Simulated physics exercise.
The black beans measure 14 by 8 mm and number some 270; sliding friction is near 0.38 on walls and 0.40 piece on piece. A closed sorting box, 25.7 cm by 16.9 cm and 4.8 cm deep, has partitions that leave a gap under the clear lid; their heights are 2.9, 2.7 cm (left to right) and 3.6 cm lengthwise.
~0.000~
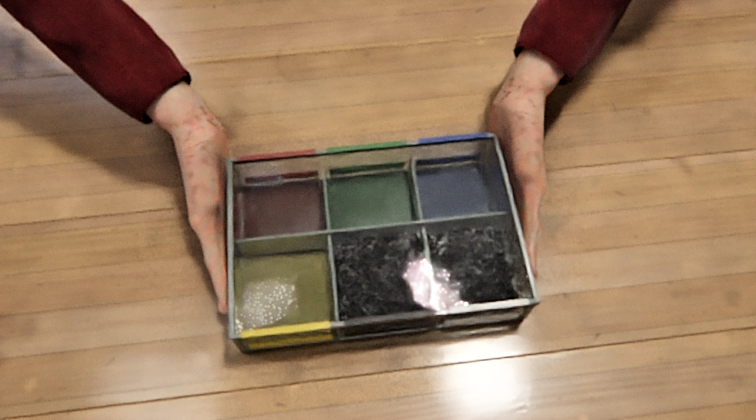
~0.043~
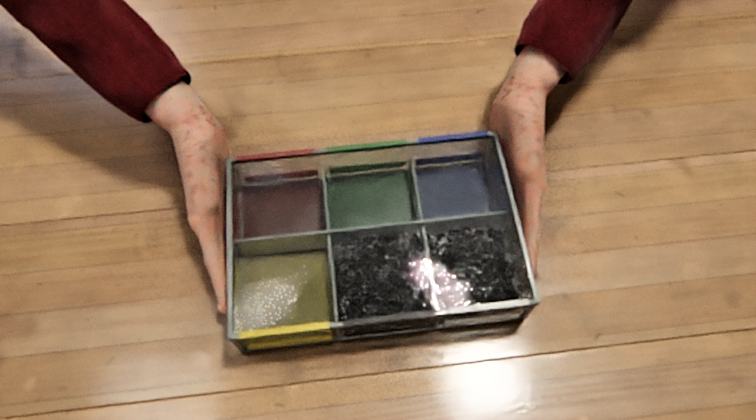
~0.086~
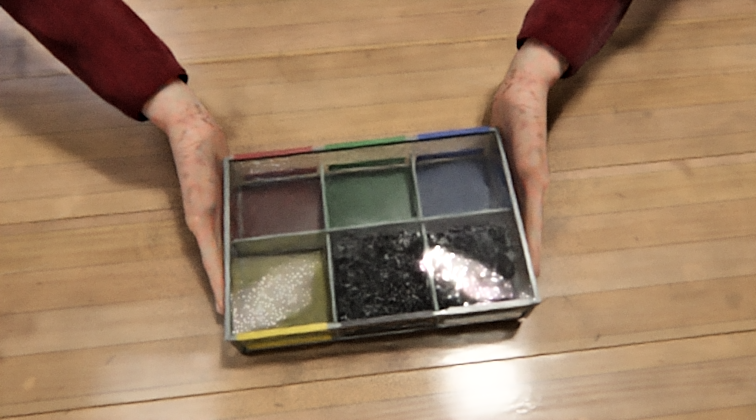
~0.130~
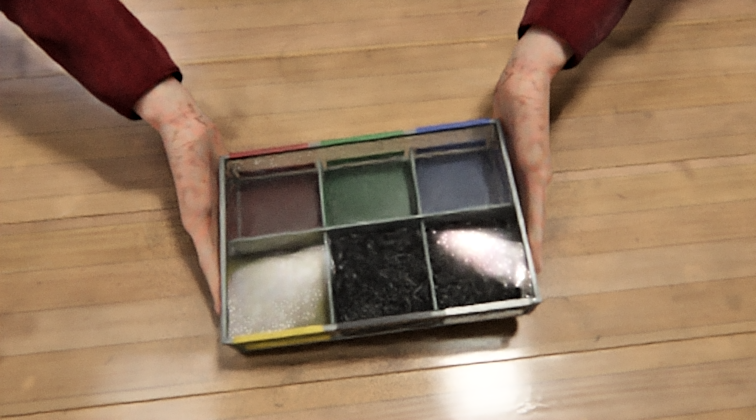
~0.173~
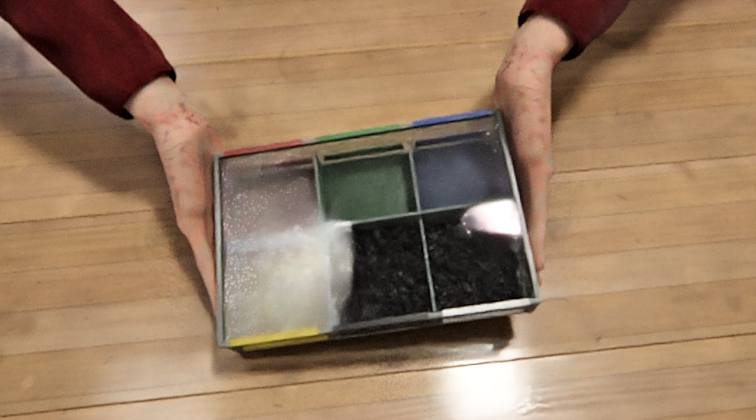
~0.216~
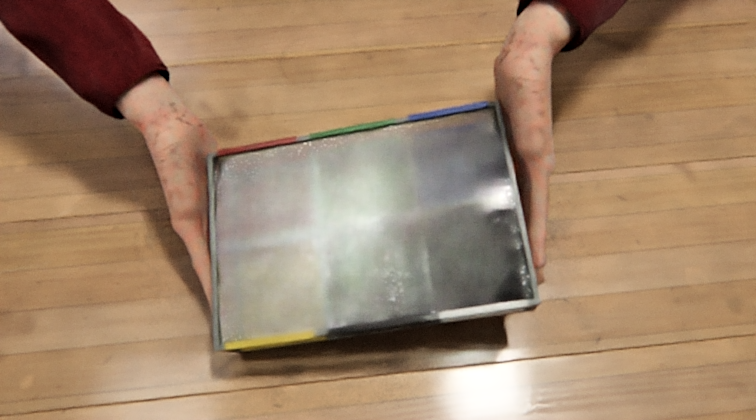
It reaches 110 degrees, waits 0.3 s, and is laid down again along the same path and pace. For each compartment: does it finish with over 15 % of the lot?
Red compartment: No; blue compartment: No; green compartment: No; yellow compartment: Yes; white compartment: Yes; black compartment: Yes.
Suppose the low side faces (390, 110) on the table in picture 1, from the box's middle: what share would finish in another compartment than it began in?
About 25 per cent.
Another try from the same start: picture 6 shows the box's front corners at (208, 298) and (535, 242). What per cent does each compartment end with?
Red 30, blue 0, green 10, yellow 0, white 25, black 40.
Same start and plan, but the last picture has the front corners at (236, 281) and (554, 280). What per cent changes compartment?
It would be near 30 per cent.
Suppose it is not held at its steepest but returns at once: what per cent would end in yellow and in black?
In that case yellow 40; black 30.
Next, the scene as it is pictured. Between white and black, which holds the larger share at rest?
The black compartment.
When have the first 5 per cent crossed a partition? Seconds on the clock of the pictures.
At about 0.95 s.
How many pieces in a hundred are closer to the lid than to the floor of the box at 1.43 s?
Roughly 60 per cent.
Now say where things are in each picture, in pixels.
In the first picture, box tilt 0 degrees, front corners at (234, 334) and (534, 300); white 40 %, black 60 %.
In the second picture, box tilt 1 degrees, front corners at (233, 335) and (534, 300).
In the third picture, box tilt 3 degrees, front corners at (231, 336) and (535, 299).
In the fourth picture, box tilt 7 degrees, front corners at (227, 339) and (536, 299), lowest corner left front.
In the fifth picture, box tilt 11 degrees, front corners at (224, 342) and (536, 299), lowest corner left front.
In the sixth picture, box tilt 15 degrees, front corners at (220, 345) and (535, 300), lowest corner left front; white 40 %, black 60 %. Its pace works out near 95 degrees a second.
Then, at 1.43 s, tilt 110 degrees; yellow 30 %, white 30 %, black 45 %.
Then, at 2.23 s, tilt 57 degrees; yellow 40 %, white 25 %, black 35 %.
After 3.05 s, tilt 0 degrees; yellow 40 %, white 25 %, black 35 %.
By 3.6 s all is still; red 0 %, blue 0 %, green 0 %, yellow 40 %, white 25 %, black 35 %.
